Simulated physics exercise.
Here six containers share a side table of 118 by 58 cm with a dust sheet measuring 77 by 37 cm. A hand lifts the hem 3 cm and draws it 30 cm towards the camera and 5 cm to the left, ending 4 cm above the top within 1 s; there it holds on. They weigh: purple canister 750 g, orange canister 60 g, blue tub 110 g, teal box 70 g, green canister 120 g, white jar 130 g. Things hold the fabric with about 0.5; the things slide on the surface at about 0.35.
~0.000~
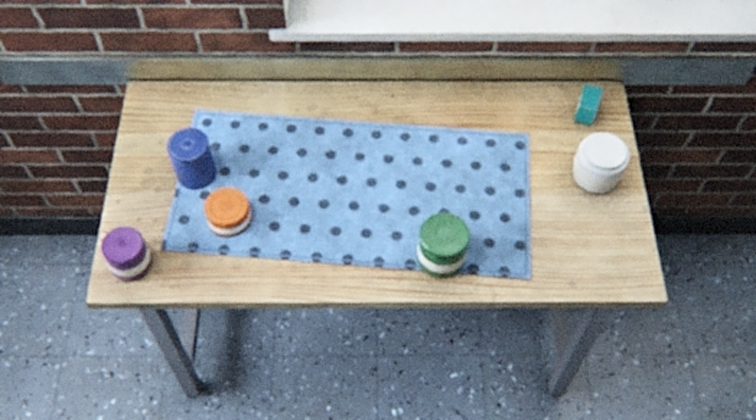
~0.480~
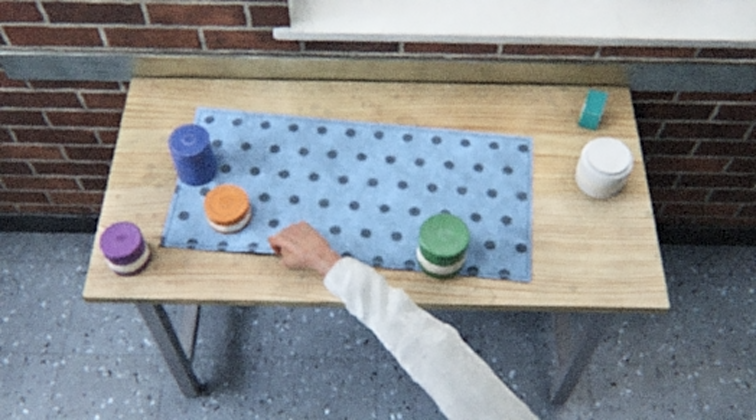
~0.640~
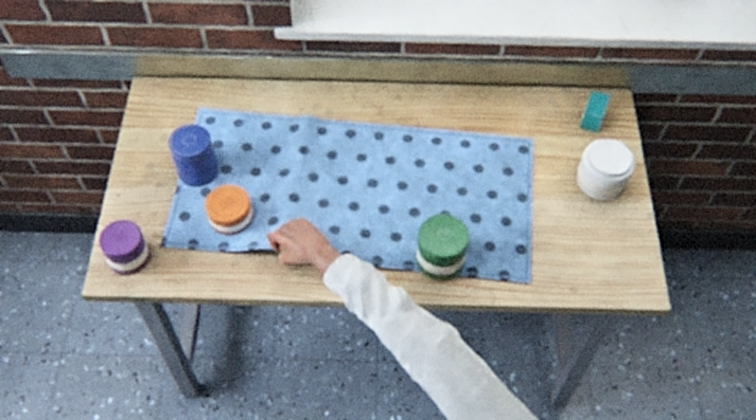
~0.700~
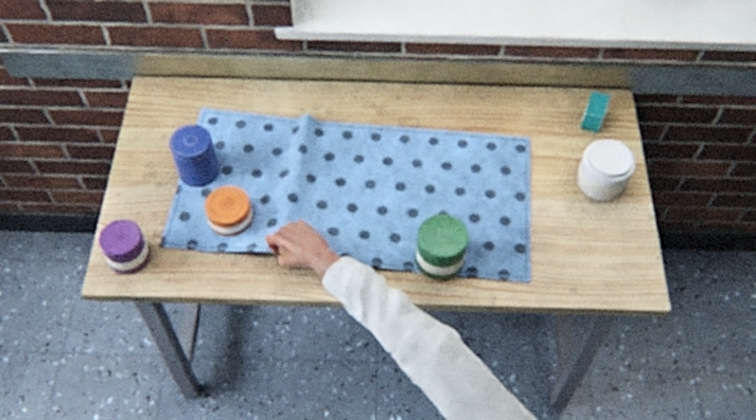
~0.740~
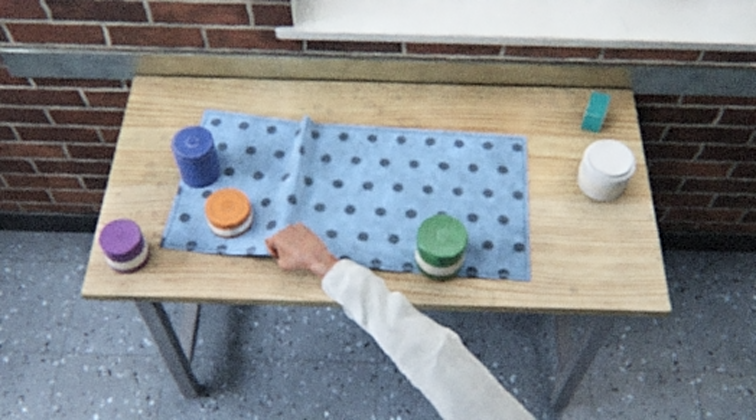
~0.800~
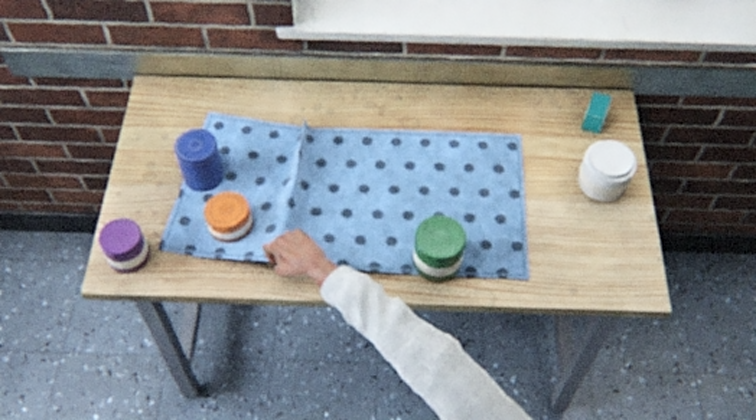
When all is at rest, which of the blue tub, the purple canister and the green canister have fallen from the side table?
In order: The blue tub goes over the edge; the purple canister remains up there; the green canister drops off.
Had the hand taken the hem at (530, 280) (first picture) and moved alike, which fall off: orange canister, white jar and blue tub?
Then: Orange canister remains, white jar stays up, blue tub stays up.
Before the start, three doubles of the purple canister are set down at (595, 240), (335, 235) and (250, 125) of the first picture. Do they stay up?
In that order: Stays on, goes over, stays on.
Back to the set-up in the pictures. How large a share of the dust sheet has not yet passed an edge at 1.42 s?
About 70 per cent.
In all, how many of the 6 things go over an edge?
That makes 3.
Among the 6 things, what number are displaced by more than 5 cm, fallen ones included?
I count 3.
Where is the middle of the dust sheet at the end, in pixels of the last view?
Around (265, 305).
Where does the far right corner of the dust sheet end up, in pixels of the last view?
Near (455, 231).
At 1.0 s, 100 % of the dust sheet is still over the top; blue tub 9 cm off its start, green canister 4 cm off its start, orange canister 9 cm off its start.
At 1.2 s, 90 % of the dust sheet is still over the top; blue tub 16 cm off its start, green canister 9 cm off its start, orange canister 18 cm off its start.
At 1.4 s, 70 % of the dust sheet is still over the top; blue tub 25 cm off its start at (197, 239), green canister 15 cm off its start at (391, 279), orange canister 27 cm off its start at (207, 329).
At 1.6 s, 60 % of the dust sheet is still over the top; blue tub 32 cm off its start, green canister on its side, 22 cm off its start, orange canister over the edge.
At 3.2 s, 45 % of the dust sheet is still over the top; blue tub over the edge, green canister over the edge, purple canister 0 cm off its start at (119, 235), orange canister over the edge.
